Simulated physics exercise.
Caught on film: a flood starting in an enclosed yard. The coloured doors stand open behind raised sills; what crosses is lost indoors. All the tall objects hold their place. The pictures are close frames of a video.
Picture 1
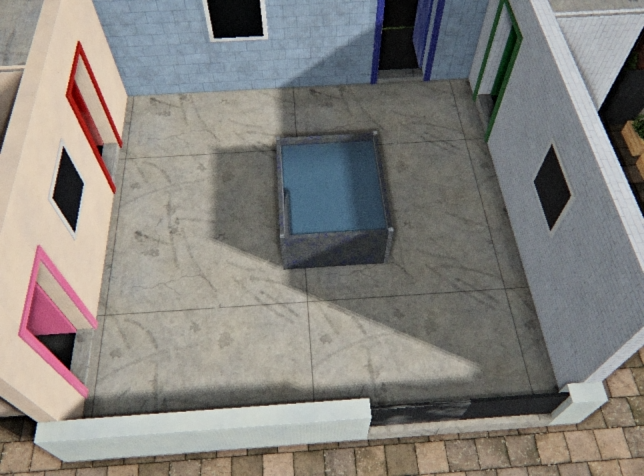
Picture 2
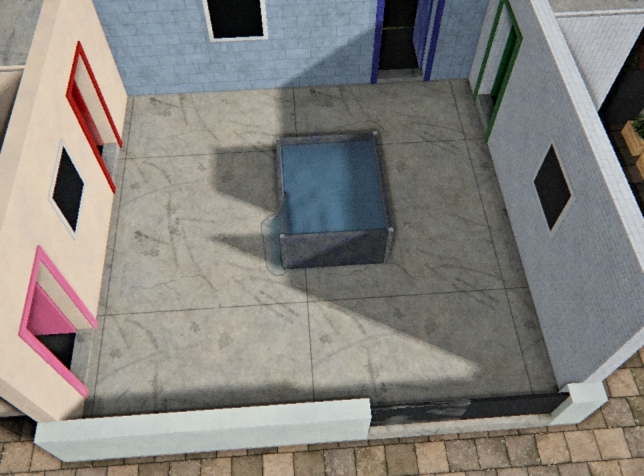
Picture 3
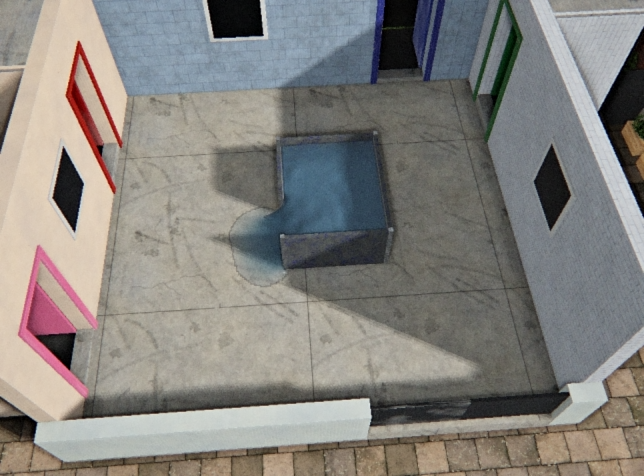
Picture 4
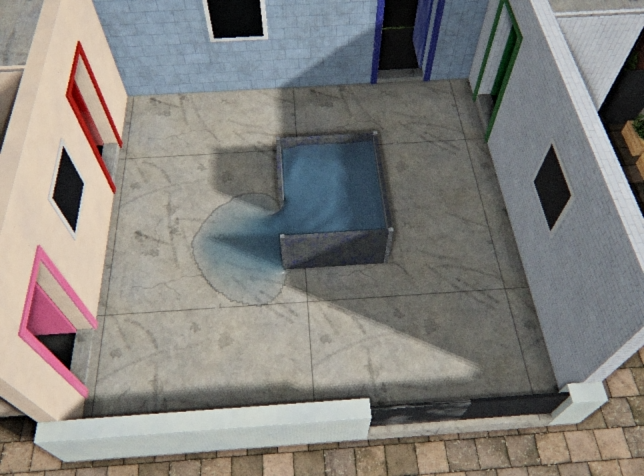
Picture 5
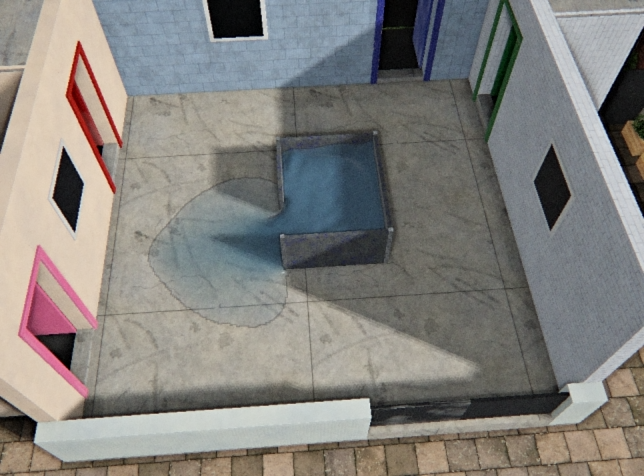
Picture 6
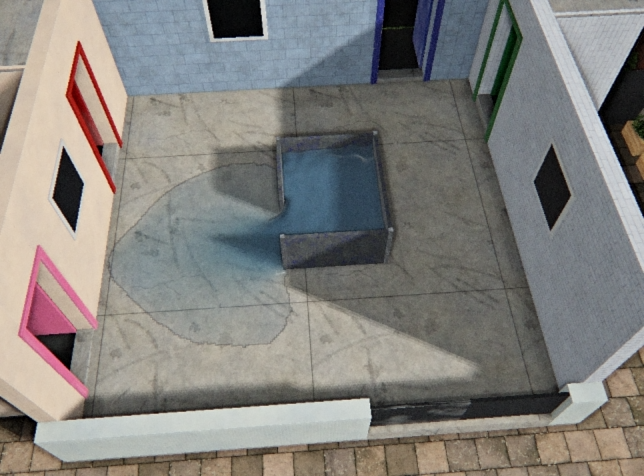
Water sits in an open square tank in a walled yard with coloured doors, then starts to pour out through a gap in the tank's left side. It fans across the concrete in a widening rounded sheet, spreading left and toward the viewer, and nears the left wall.
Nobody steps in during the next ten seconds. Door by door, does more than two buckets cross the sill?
In the end: The red door stays under that; the green door stays under that; the pink door takes more than that; the blue door stays under that.
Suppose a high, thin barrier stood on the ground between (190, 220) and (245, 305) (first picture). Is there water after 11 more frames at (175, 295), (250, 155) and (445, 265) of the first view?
In that order: Free of water, awash, no water.
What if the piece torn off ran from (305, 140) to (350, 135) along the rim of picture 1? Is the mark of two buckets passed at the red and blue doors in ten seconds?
In short: The red one keeps below it, the blue one floods.
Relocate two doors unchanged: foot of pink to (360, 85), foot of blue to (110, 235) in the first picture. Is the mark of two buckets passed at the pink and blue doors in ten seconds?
Pink takes less, blue takes more.
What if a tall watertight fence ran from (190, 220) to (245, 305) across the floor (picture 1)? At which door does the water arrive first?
First comes the one in red.
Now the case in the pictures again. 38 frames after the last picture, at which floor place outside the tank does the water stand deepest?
At about (81, 436).
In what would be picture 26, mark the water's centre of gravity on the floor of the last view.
Near (224, 244).
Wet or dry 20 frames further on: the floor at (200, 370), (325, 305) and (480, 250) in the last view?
One after the other: Wet, not flooded, free of water.
A moment on, water covers 30 % of the floor; the red door wet at the sill, nothing in, the green door not reached, the pink door under two buckets in, the blue door not reached.
Next, water covers 30 % of the floor; the red door wet at the sill, nothing in, the green door not reached, the pink door over two buckets in, the blue door not reached.
Then, water covers 40 % of the floor; the red door under two buckets in, the green door not reached, the pink door far over two buckets in, the blue door not reached.
Later, water covers 85 % of the floor; the red door under two buckets in, the green door not reached, the pink door far over two buckets in, the blue door wet at the sill, nothing in.
In the end, water covers 100 % of the floor; the red door under two buckets in, the green door wet at the sill, nothing in, the pink door far over two buckets in, the blue door wet at the sill, nothing in.
